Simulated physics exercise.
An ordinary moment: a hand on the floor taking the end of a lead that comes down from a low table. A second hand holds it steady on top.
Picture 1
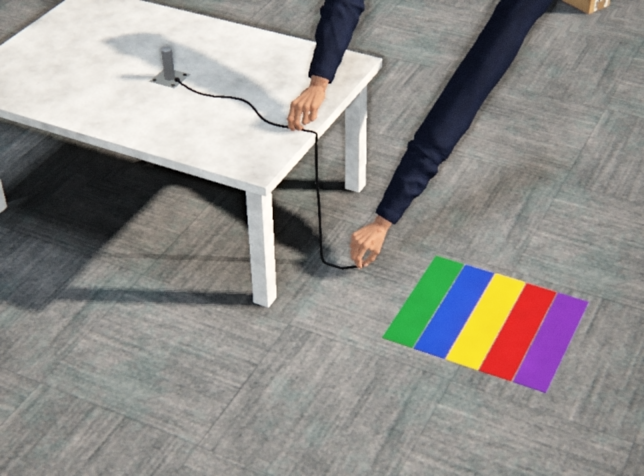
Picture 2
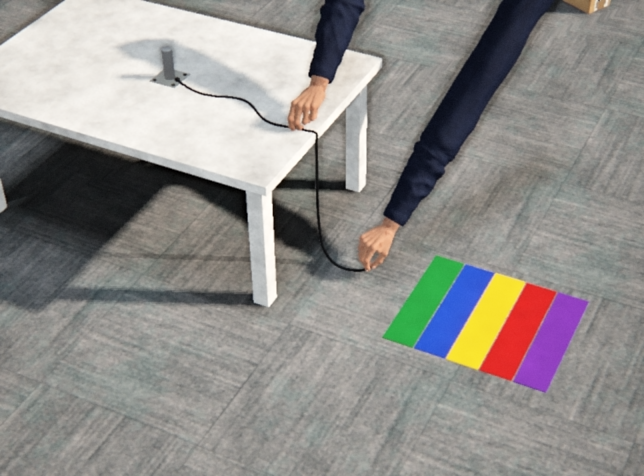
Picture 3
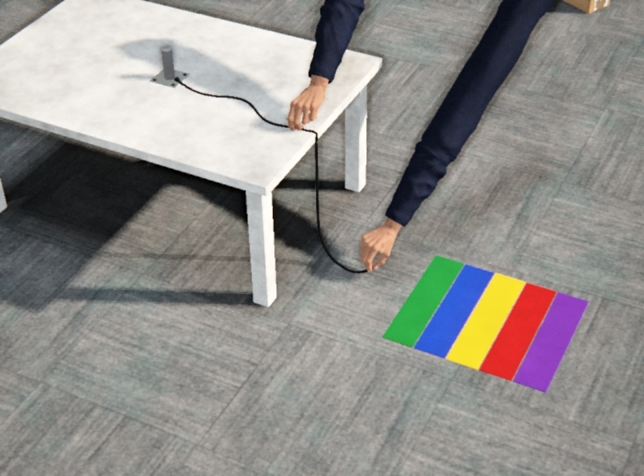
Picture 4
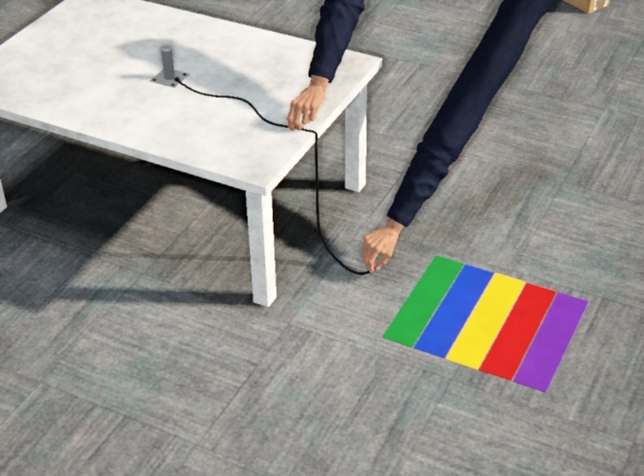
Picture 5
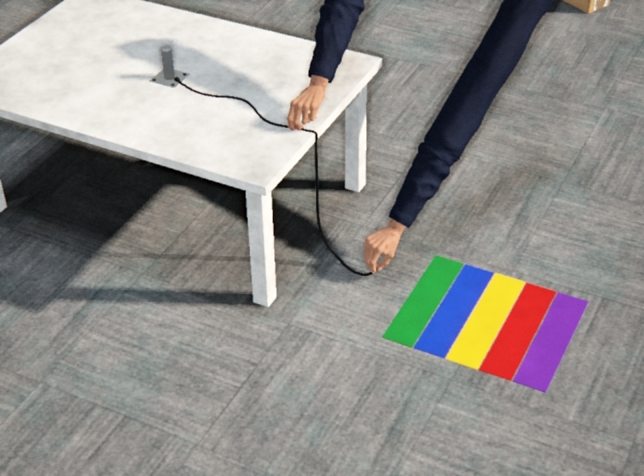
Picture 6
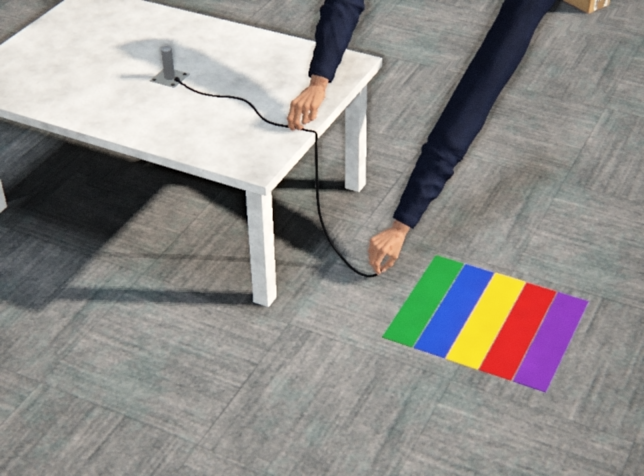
A hand near the floor draws the end of a black cord slightly to the right.
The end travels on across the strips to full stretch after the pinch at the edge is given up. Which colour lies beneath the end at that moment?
Blue.
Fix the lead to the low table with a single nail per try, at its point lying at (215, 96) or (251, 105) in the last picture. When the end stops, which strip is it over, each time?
One after the other: Blue, then blue.
A little later, end near (398, 276); short of the strips.
Next, end near (436, 288); over green.
When it is tight, end near (459, 295); over blue. The blue one.
